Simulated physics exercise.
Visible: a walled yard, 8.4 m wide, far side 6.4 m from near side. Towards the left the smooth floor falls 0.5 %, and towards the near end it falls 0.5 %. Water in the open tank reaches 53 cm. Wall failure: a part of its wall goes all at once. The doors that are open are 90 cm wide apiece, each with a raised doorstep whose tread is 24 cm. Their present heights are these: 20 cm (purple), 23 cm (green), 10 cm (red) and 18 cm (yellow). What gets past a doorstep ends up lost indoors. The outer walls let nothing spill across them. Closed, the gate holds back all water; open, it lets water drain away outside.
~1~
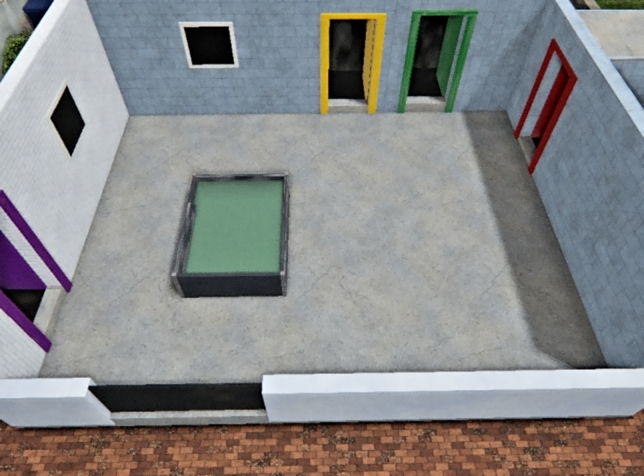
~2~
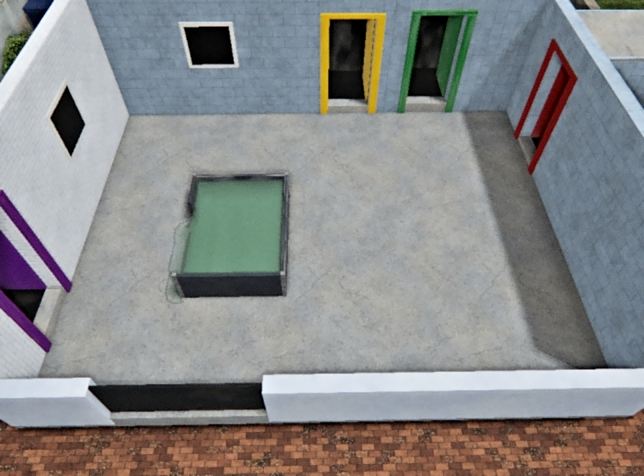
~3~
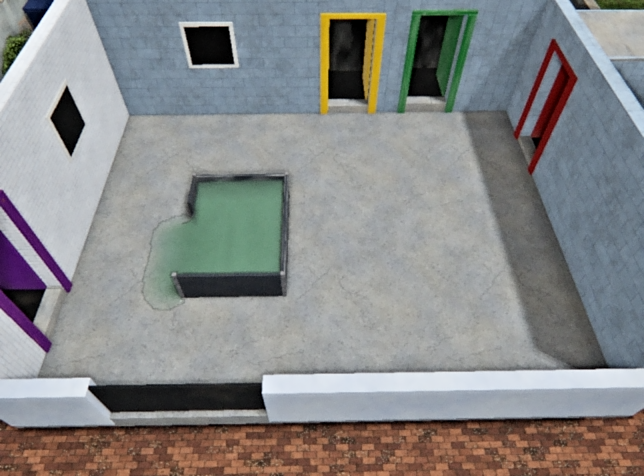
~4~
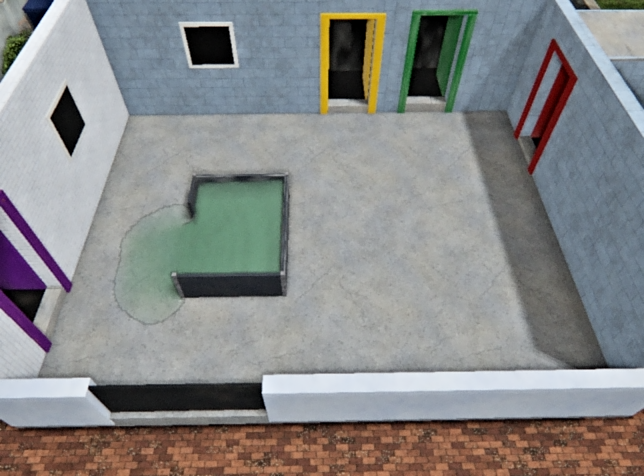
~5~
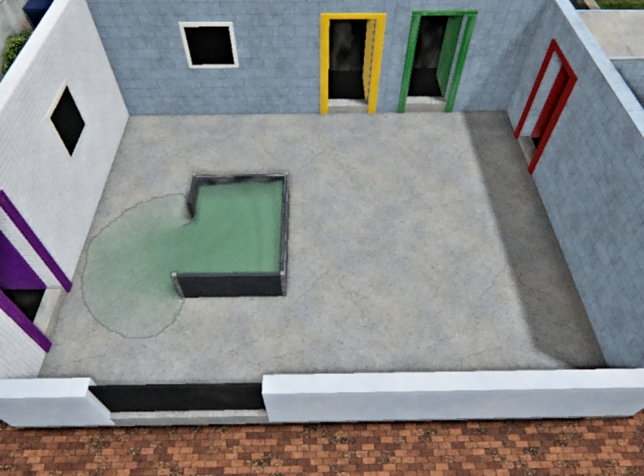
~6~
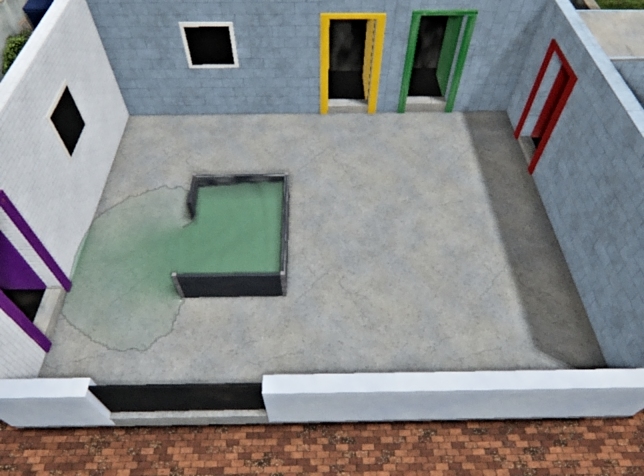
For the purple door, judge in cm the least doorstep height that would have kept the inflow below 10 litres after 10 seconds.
A doorstep of about 24 cm.
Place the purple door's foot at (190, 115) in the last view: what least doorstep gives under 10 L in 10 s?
You'd want it roughly 8.5 cm high.
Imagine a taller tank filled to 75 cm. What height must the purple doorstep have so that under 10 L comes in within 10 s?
Roughly 35 centimetres.
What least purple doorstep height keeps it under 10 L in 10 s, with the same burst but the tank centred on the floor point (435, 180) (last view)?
It must be around 10.0 cm tall.
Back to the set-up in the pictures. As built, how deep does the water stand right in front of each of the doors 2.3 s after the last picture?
In cm - purple: 19, green: 0, red: 0, yellow: 0.
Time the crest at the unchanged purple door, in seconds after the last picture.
Roughly 1.0 s.
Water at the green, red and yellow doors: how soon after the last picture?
Green 6.0 s, red not within the 10 s, yellow 4.0 s.
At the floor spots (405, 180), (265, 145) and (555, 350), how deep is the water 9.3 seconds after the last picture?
Going through the spots in order gives 2, 2 and 7 centimetres.
Then, 0.7 s after the last picture water covers 15 % of the floor, deepest (36 cm) near (77, 266); 27 cm at the purple door, 1 litre in over its 20 cm doorstep.
Then, 2.3 s after the last picture water covers 25 % of the floor, deepest (30 cm) near (30, 403); 19 cm at the purple door, 28 litres in over its 20 cm doorstep.
Then, 9.3 s after the last picture water covers 95 % of the floor, deepest (8 cm) near (536, 393); 6 cm at the purple door, 29 litres in over its 20 cm doorstep.
At the purple door as built, the water peaked near 28 cm, 0.9 s after the last picture.
Run again over the same 10 s with other heights there, 19 litres in over 22 cm, 1 litre over 29.5 cm. The limit of 10 litres is kept from about 24 cm up.
